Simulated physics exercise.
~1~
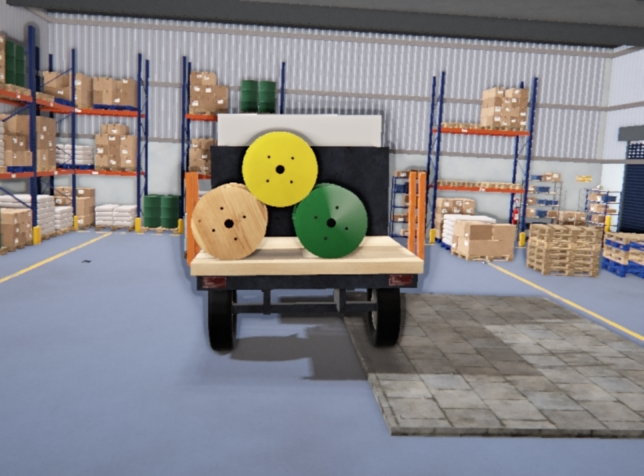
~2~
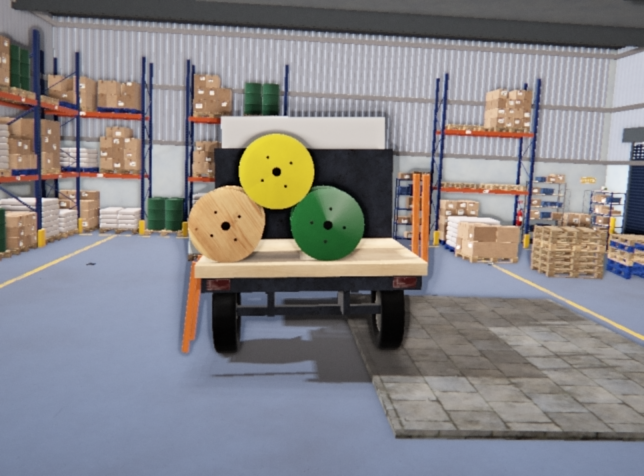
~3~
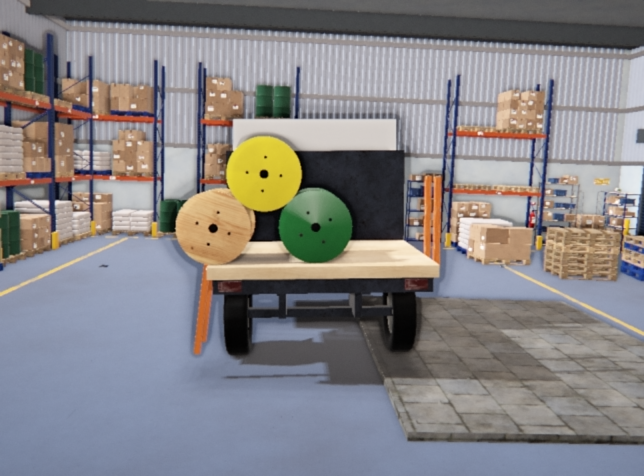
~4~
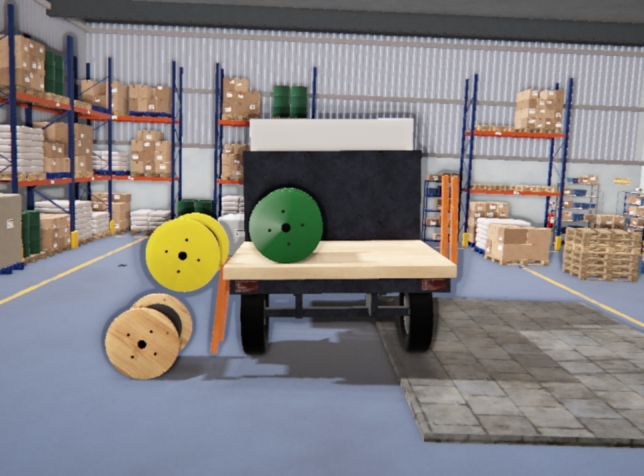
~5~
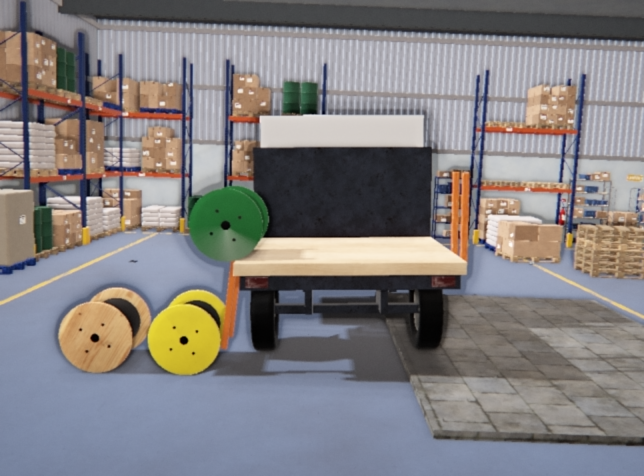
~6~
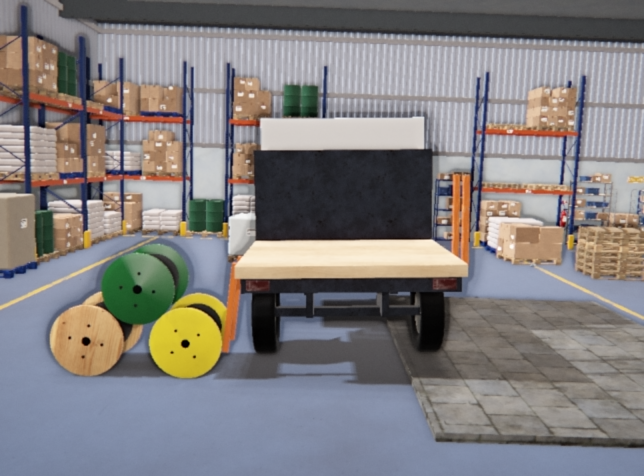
A flatbed lorry stood in a warehouse with three cable reels stacked on its deck until the posts on the left dropped, and the wooden reel, then the yellow, then the green rolled off that side, the green ending up resting on the other two.
